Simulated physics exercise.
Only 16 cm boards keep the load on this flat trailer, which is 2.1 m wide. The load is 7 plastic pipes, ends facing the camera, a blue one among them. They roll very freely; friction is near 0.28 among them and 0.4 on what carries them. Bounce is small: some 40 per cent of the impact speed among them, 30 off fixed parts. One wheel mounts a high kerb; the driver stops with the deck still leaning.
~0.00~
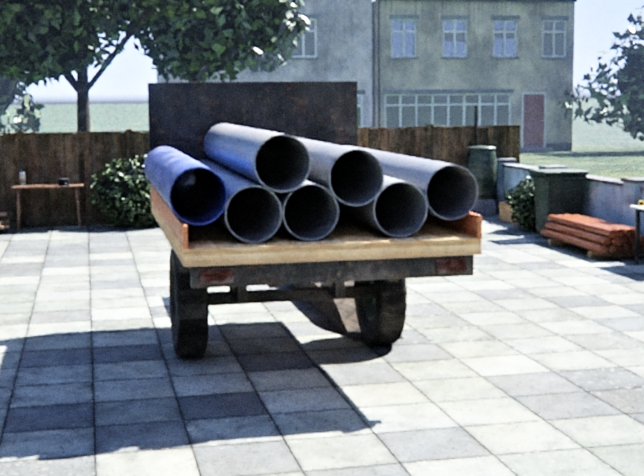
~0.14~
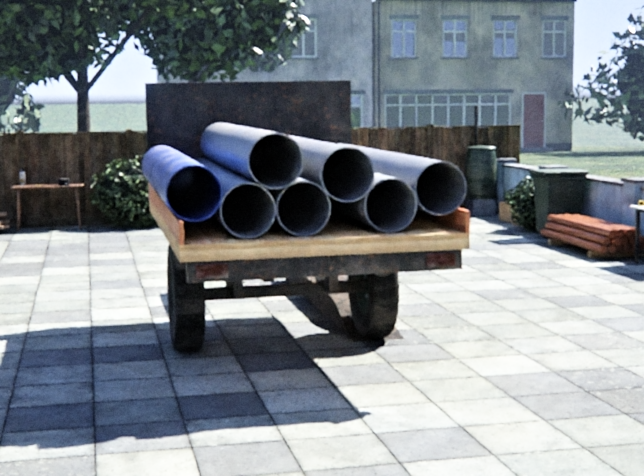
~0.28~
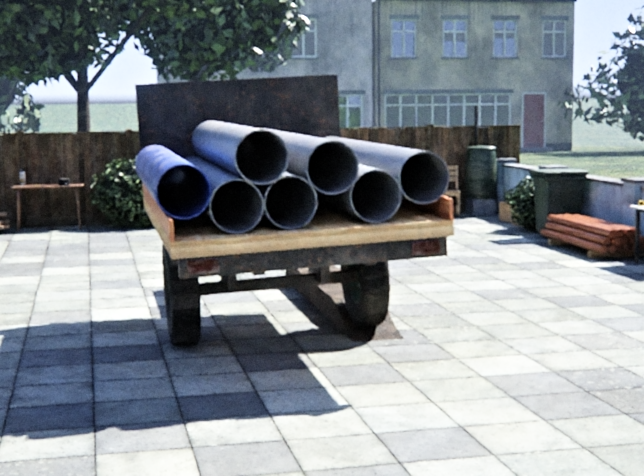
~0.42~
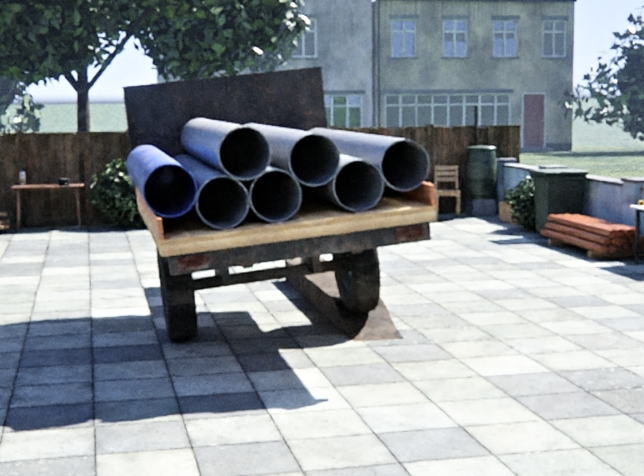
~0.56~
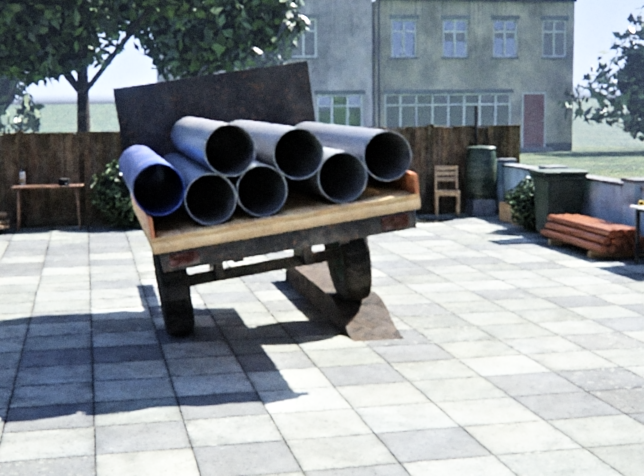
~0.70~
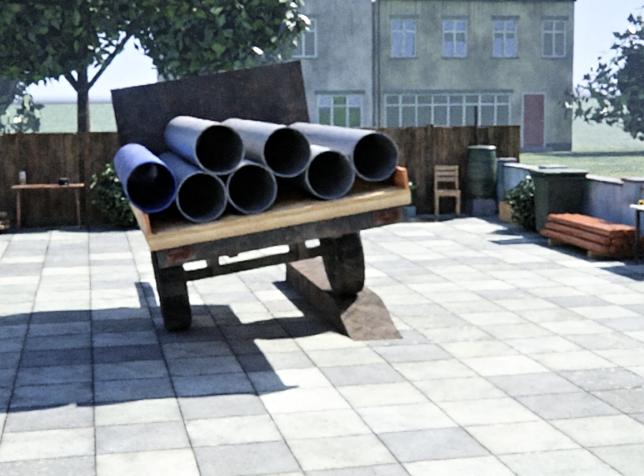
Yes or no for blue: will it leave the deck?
The blue one goes over the edge.
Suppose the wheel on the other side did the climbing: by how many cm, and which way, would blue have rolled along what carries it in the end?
About 0 cm to the right.
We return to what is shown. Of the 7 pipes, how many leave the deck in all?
1 of them.
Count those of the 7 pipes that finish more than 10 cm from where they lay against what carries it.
7 of them.
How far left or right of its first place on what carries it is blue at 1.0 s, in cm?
Blue 10 left.
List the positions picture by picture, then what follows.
The first picture shows blue (199, 196); 5 of the 7 make up the bottom layer.
The second picture shows blue (194, 194); the deck is level.
The third picture shows blue (184, 192); the deck slopes 2° down to the left.
The fourth picture shows blue (170, 191); the deck slopes 5° down to the left.
The fifth picture shows blue (159, 190); the deck slopes 8° down to the left.
The sixth picture shows blue (151, 187); the deck slopes 8° down to the left.
By 0.9 s, blue is on the deck, 5 cm from the left edge, rolling left; 0 gone from the deck.
By 1.0 s, blue is on the deck, 5 cm from the left edge, rolling left; 0 gone from the deck.
By 1.2 s, blue is dropping off the left side; 1 gone from the deck.
Finally (3.8 s), blue is on the ground to the left; 1 gone from the deck.
